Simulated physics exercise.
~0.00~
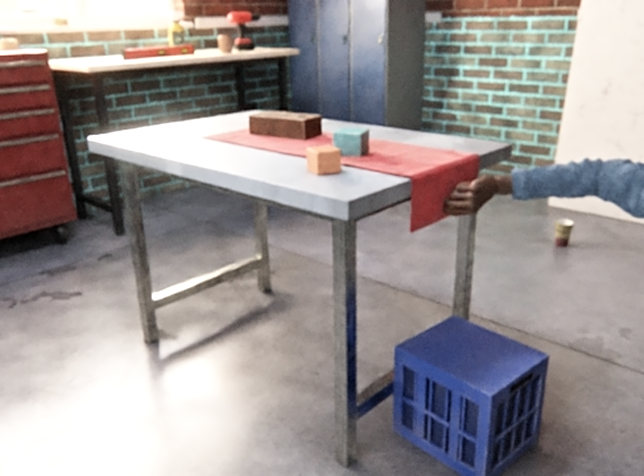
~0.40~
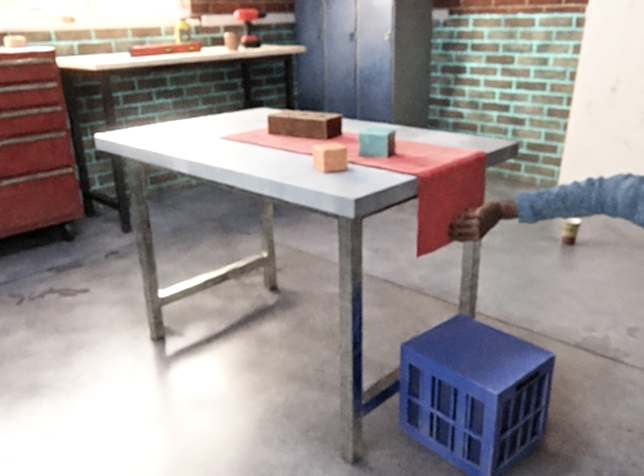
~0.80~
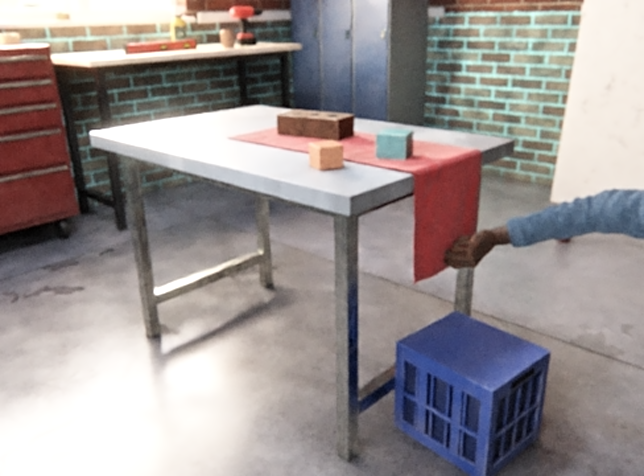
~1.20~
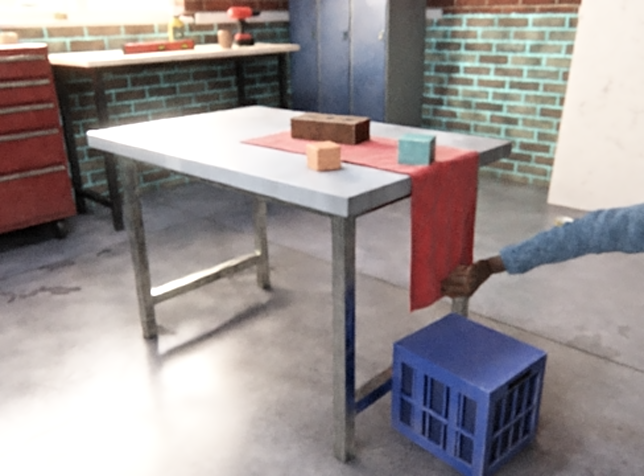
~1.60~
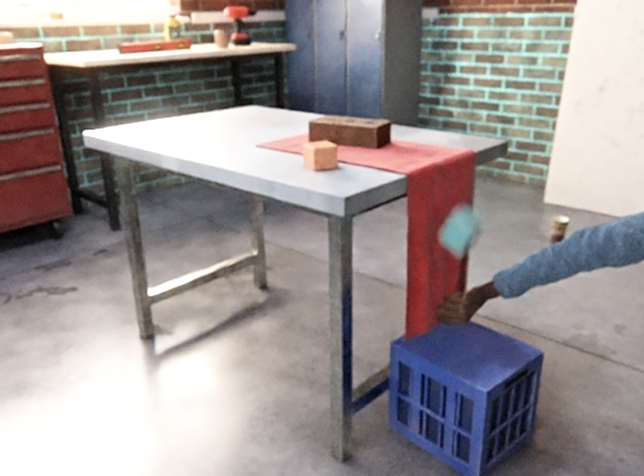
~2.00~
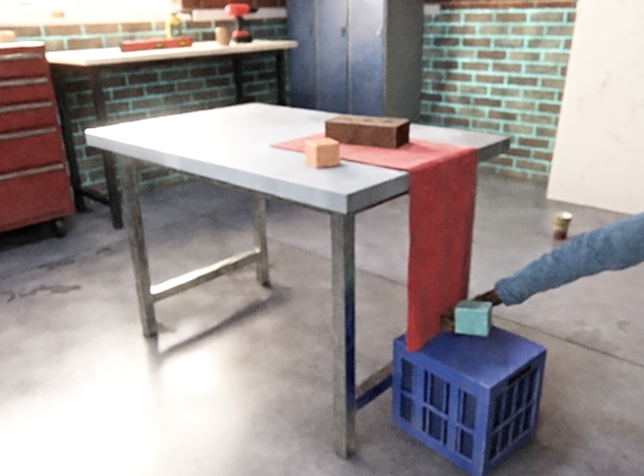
A hand pulled the hanging end of a red scarf steadily down from a workbench, drawing a dark brick and a turquoise block rightward until the block tumbled off and landed on the blue crate below, while the orange block and brick stayed on the table.
